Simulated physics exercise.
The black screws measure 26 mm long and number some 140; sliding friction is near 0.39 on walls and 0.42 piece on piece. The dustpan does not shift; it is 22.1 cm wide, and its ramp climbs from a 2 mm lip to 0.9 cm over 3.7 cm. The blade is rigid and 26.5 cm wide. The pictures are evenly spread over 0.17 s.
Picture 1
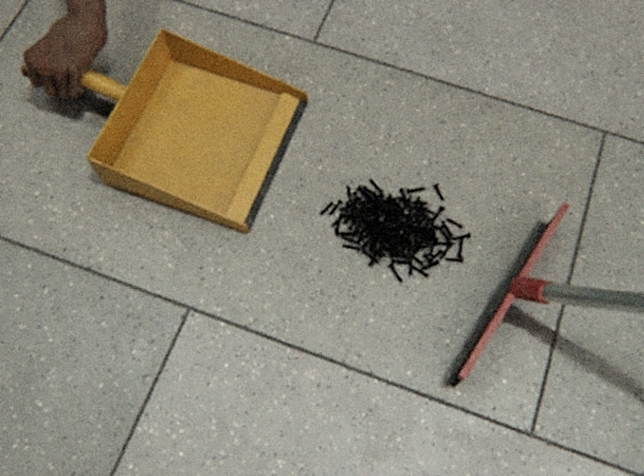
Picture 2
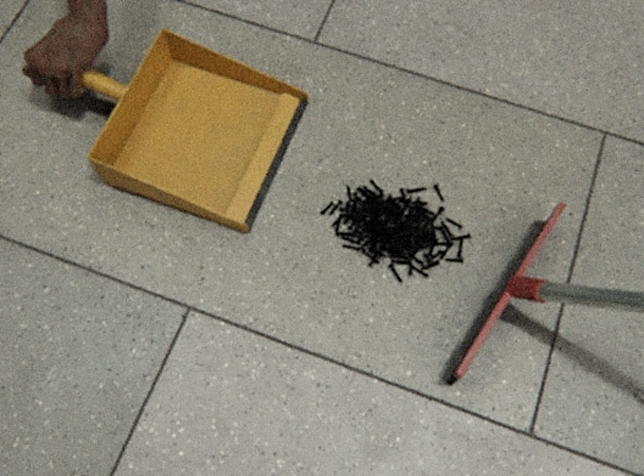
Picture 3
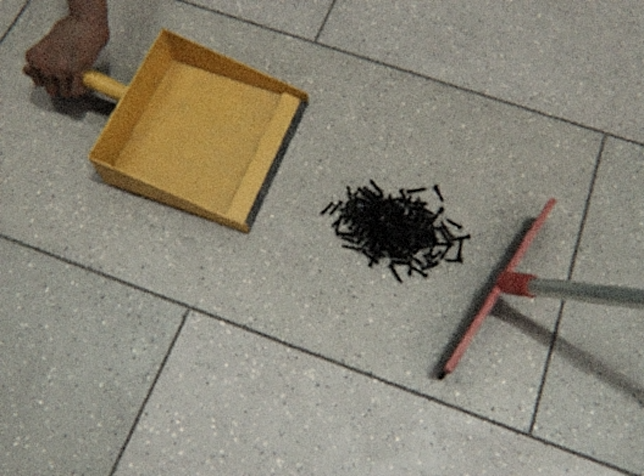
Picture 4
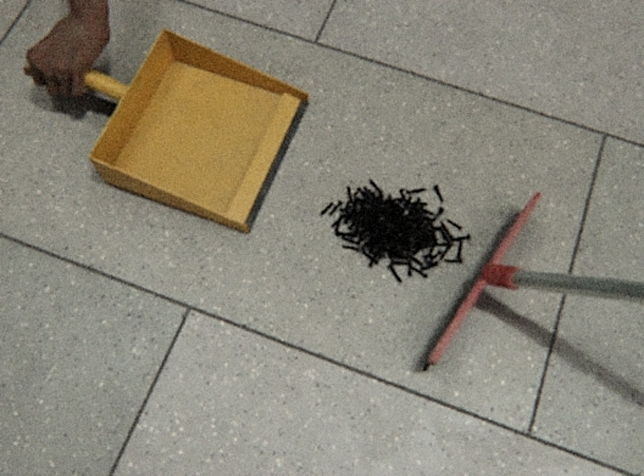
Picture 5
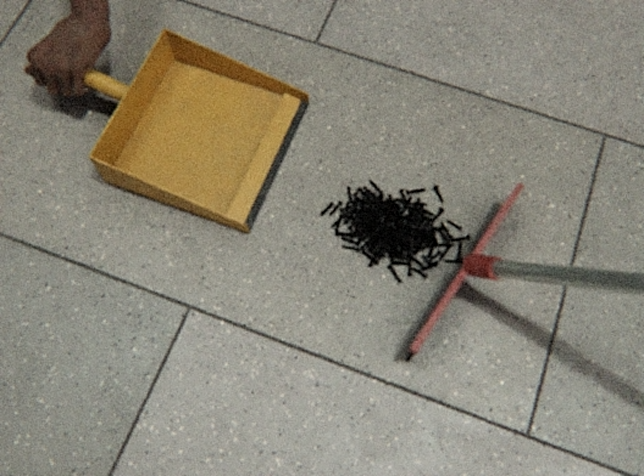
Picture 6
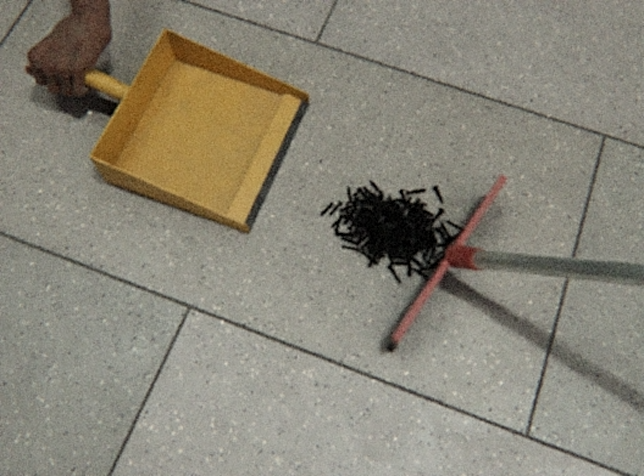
On a grey tiled floor, a red squeegee slides left up to a pile of black screws while a hand holds a yellow dustpan still.
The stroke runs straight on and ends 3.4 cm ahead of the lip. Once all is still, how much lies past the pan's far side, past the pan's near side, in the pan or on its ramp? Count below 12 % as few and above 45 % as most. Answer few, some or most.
Far side: Few, near side: Few, pan: Some.
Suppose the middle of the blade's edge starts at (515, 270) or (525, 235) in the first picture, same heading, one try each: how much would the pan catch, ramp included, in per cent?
About 25 and 25 per cent.
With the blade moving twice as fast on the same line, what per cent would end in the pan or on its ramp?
Then about 70 per cent.
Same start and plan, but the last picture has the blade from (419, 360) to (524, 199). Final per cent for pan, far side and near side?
Pan 0, far 0, near 0.
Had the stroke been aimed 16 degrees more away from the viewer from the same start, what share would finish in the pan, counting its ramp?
In that case some 20 per cent.
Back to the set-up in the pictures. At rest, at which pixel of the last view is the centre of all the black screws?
Near (293, 169).
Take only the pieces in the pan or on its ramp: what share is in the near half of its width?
Roughly 50 per cent.
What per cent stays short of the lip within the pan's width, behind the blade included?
Some 80 per cent.
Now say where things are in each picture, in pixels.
In the first picture, blade from (463, 376) to (562, 210), moved 0.0 cm, 0 of the pieces shifted so far; middle of the pieces at (396, 232); pan at (195, 137).
In the second picture, blade from (459, 374) to (559, 209), moved 0.4 cm, 0 of the pieces shifted so far; middle of the pieces at (396, 232).
In the third picture, blade from (449, 369) to (550, 205), moved 1.7 cm, 0 of the pieces shifted so far; middle of the pieces at (396, 232).
In the fourth picture, blade from (433, 360) to (535, 198), moved 3.7 cm, 0 of the pieces shifted so far; middle of the pieces at (395, 233).
In the fifth picture, blade from (414, 350) to (518, 190), moved 6.1 cm, 0 of the pieces shifted so far; middle of the pieces at (395, 233).
In the sixth picture, blade from (396, 339) to (501, 182), moved 8.5 cm, 4 of the pieces shifted so far; middle of the pieces at (395, 233); pan at (197, 137).
Then, 0.15 s after the last picture, middle of the blade 16 cm from the lip; 0 % over the lip, far side 0 %, near side 0 %.
Then, 0.26 s after the last picture, middle of the blade 9 cm from the lip; 0 % over the lip, far side 0 %, near side 0 %.
Then, 0.49 s after the last picture, middle of the blade 7 cm from the lip; 15 % over the lip, far side 0 %, near side 0 %.
In the end, far side 0 %, near side 0 %, pan 15 %, in front of the lip or behind the blade 80 %.
